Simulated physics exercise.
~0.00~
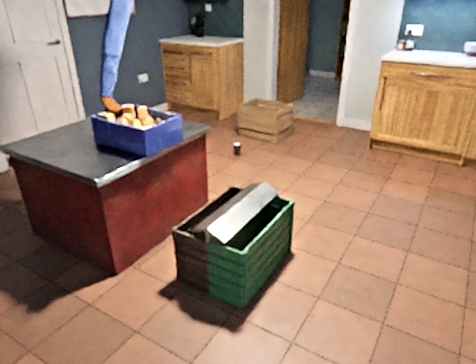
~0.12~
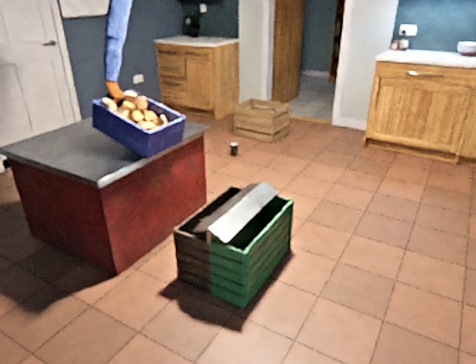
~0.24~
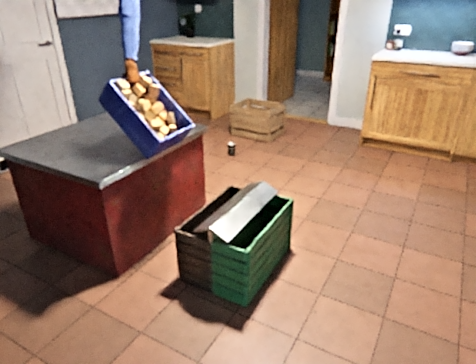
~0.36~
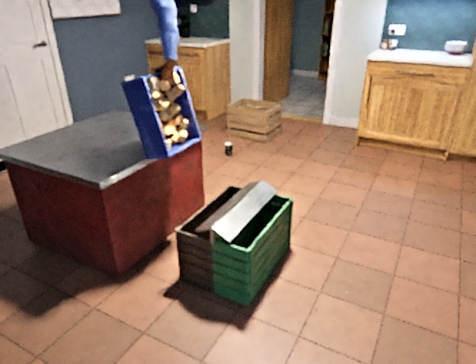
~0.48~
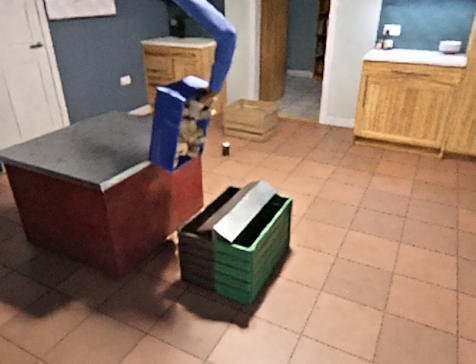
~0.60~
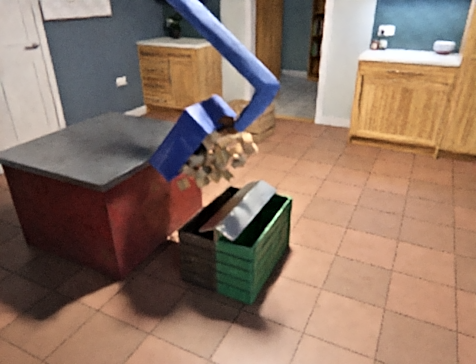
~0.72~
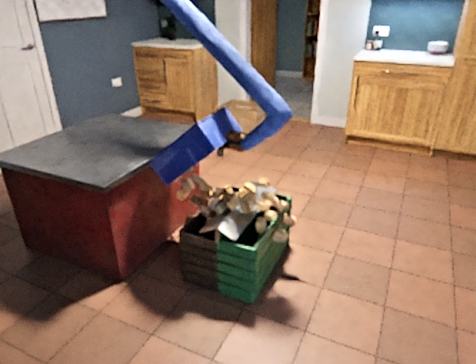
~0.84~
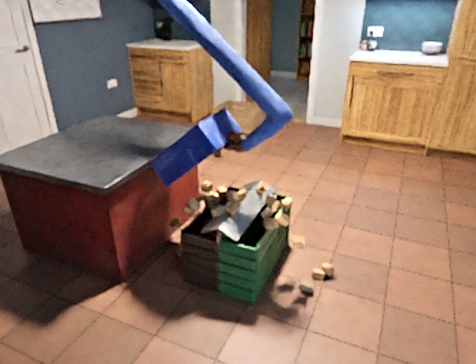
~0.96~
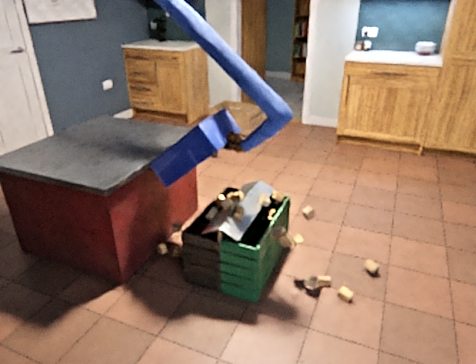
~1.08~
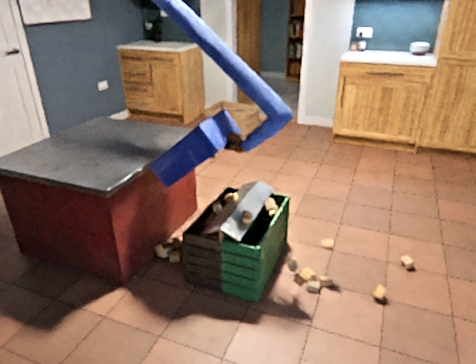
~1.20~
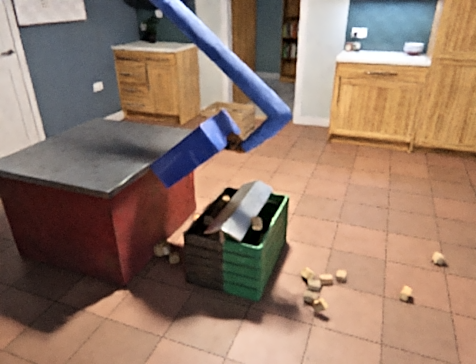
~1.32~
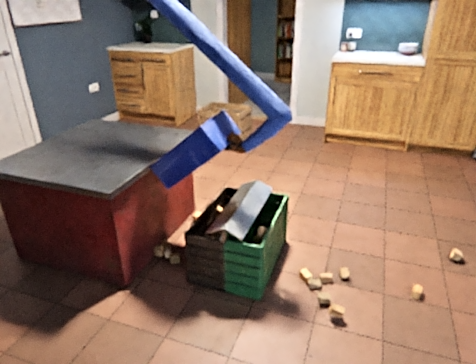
At first, a blue box full of small wooden blocks sits on a dark-topped red bench in a tiled kitchen, with a blue arm reaching down to its back. The arm lifts and tips the box steadily to the right, and the blocks slide toward its lower end. Once it tilts past upright, they pour out in a clump over the black bin and green trough, which share a grey ridge. Many drop inside, while others bounce off and scatter. Finally the box hangs still, steeply tipped, with blocks lying on the floor on both sides of the containers.
